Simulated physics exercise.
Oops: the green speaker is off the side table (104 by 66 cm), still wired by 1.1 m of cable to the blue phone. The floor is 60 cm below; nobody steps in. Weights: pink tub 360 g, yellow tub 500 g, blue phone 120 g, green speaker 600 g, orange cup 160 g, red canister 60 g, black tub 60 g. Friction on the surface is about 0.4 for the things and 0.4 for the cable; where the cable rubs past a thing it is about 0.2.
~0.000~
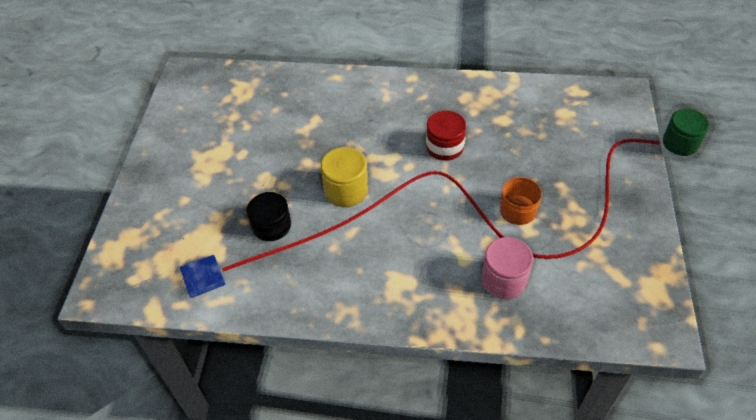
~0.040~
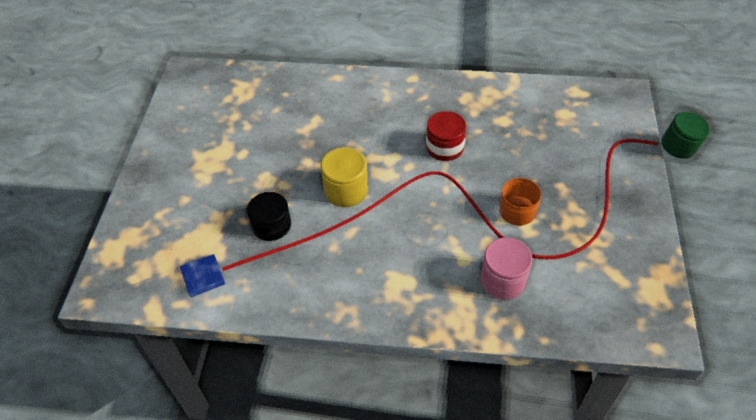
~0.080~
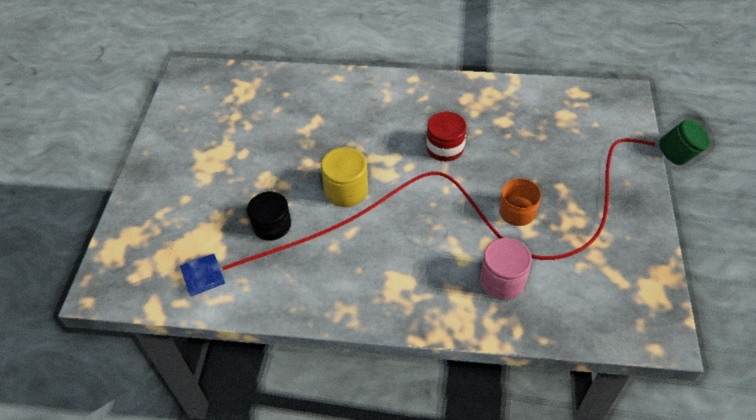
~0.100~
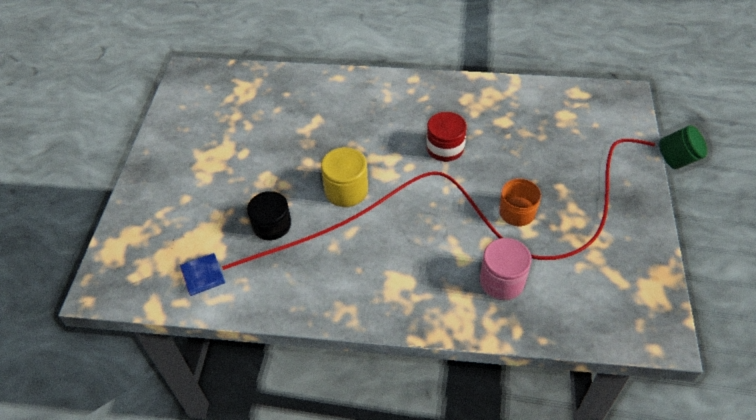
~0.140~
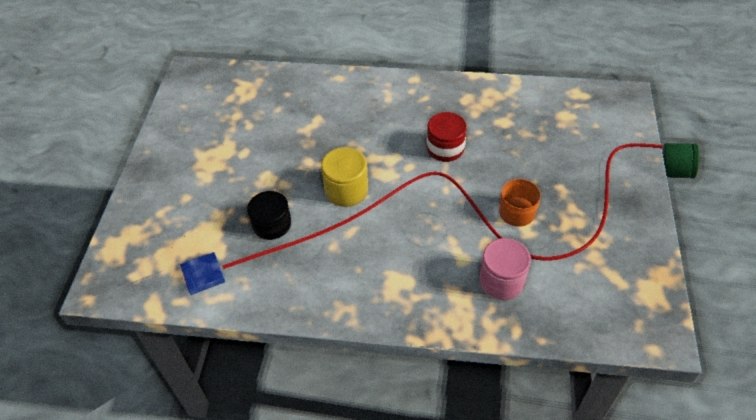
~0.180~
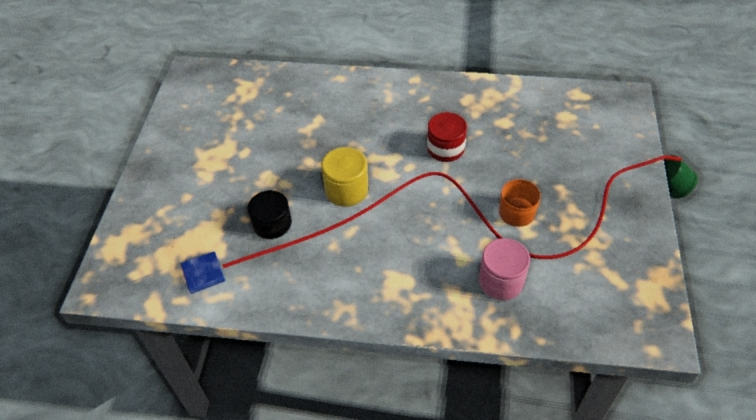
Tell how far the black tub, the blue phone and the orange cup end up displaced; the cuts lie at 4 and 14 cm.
Result: Black tub hardly moves, blue phone travels a long way, orange cup slides into the middle band.
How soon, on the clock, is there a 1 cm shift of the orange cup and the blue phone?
Orange cup 0.60 s, blue phone 0.32 s.
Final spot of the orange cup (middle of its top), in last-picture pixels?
Near (549, 165).
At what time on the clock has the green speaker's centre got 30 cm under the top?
That is: 0.32 s.
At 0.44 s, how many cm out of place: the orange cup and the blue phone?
About: Orange cup 0 cm, blue phone 25 cm.
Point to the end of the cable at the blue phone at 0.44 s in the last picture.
Near (359, 243).
At 0.4 s, the cable's tail end at (359, 243); blue phone 25 cm off its start, green speaker over the edge.
At 0.7 s, the cable's tail end at (586, 274); blue phone 67 cm off its start, orange cup 7 cm off its start, green speaker over the edge.
At 0.9 s, the cable has left the top; blue phone on its side, 84 cm off its start at (697, 294), orange cup 9 cm off its start at (549, 165), green speaker over the edge.
At 1.2 s, the cable has left the top; blue phone over the edge, orange cup 9 cm off its start, green speaker over the edge.
At 2.4 s, the cable has left the top; blue phone over the edge, orange cup 9 cm off its start at (549, 165), black tub 0 cm off its start at (268, 205), green speaker over the edge.
